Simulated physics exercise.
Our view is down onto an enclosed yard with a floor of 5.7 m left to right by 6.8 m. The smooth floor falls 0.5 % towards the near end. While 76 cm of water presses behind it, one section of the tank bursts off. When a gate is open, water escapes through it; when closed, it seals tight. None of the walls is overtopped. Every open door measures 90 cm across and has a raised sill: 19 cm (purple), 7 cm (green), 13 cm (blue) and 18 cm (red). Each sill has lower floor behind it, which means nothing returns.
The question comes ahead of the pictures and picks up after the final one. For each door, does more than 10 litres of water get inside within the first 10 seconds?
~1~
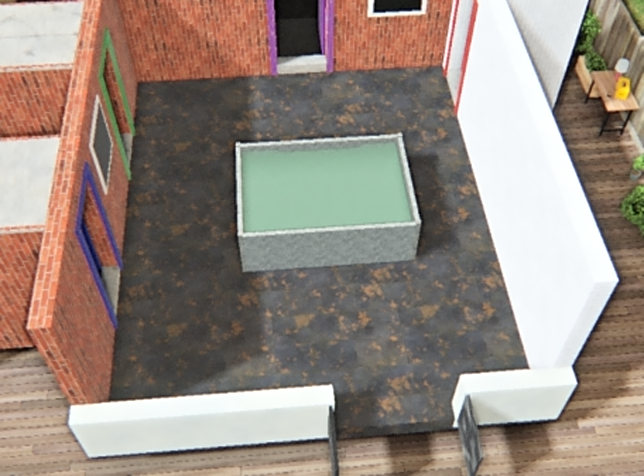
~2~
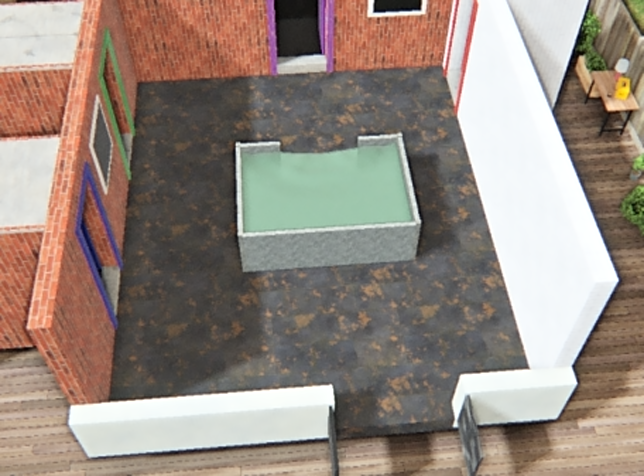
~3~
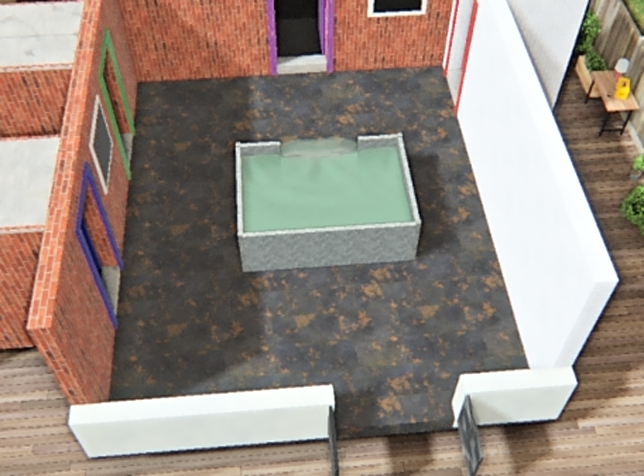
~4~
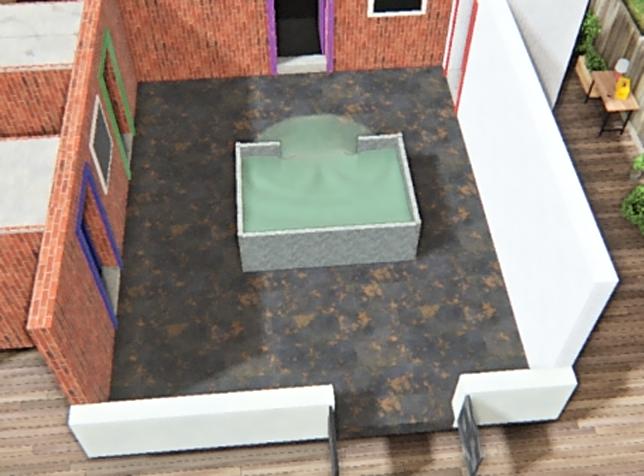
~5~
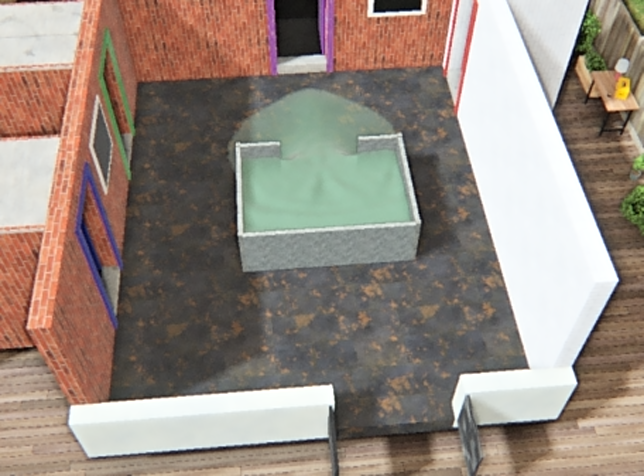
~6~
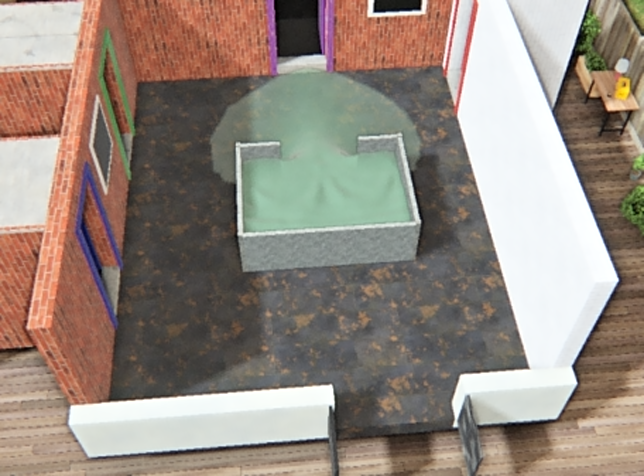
One by one: At the purple door the limit will be broken; at the green door the limit will be broken; at the blue door the limit will hold; at the red door the limit will be broken.
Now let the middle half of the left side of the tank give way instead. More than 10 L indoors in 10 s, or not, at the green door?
Against that limit: Green over.
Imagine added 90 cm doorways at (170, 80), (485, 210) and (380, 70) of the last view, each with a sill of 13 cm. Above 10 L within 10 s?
Check each in turn: The first succeeds, the second fails, the third succeeds.
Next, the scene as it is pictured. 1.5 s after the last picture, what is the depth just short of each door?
Measured in centimetres, the purple door gives 34, the green door 0, the blue door 0 and the red door 26.
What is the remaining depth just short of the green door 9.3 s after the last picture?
It's some 8.0 centimetres deep.
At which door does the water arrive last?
The blue door.
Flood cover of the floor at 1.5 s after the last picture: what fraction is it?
Roughly 30 % of the floor.
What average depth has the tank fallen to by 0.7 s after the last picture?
About 49 centimetres on average.
Then, 0.7 s after the last picture water covers 30 % of the floor and is deepest (39 cm) near (317, 168); purple door 39 cm at the sill, 82 L in, green door not reached, blue door not reached, red door 3 cm at the sill, 0 L in.
Then, 1.5 s after the last picture water covers 30 % of the floor and is deepest (40 cm) near (441, 68); purple door 34 cm at the sill, 167 L in, green door not reached, blue door not reached, red door 26 cm at the sill, 6 L in.
Then, 2.8 s after the last picture water covers 55 % of the floor and is deepest (24 cm) near (138, 91); purple door 23 cm at the sill, 213 L in, green door 10 cm at the sill, 0 L in, blue door not reached, red door 22 cm at the sill, 34 L in.
Then, 5.3 s after the last picture water covers 90 % of the floor and is deepest (17 cm) near (534, 395); purple door 15 cm at the sill, 223 L in, green door 10 cm at the sill, 16 L in, blue door 4 cm at the sill, 0 L in, red door 14 cm at the sill, 48 L in.
Then, 9.3 s after the last picture water covers 100 % of the floor and is deepest (12 cm) near (357, 397); purple door 9 cm at the sill, 223 L in, green door 8 cm at the sill, 28 L in, blue door 6 cm at the sill, 0 L in, red door 9 cm at the sill, 48 L in.
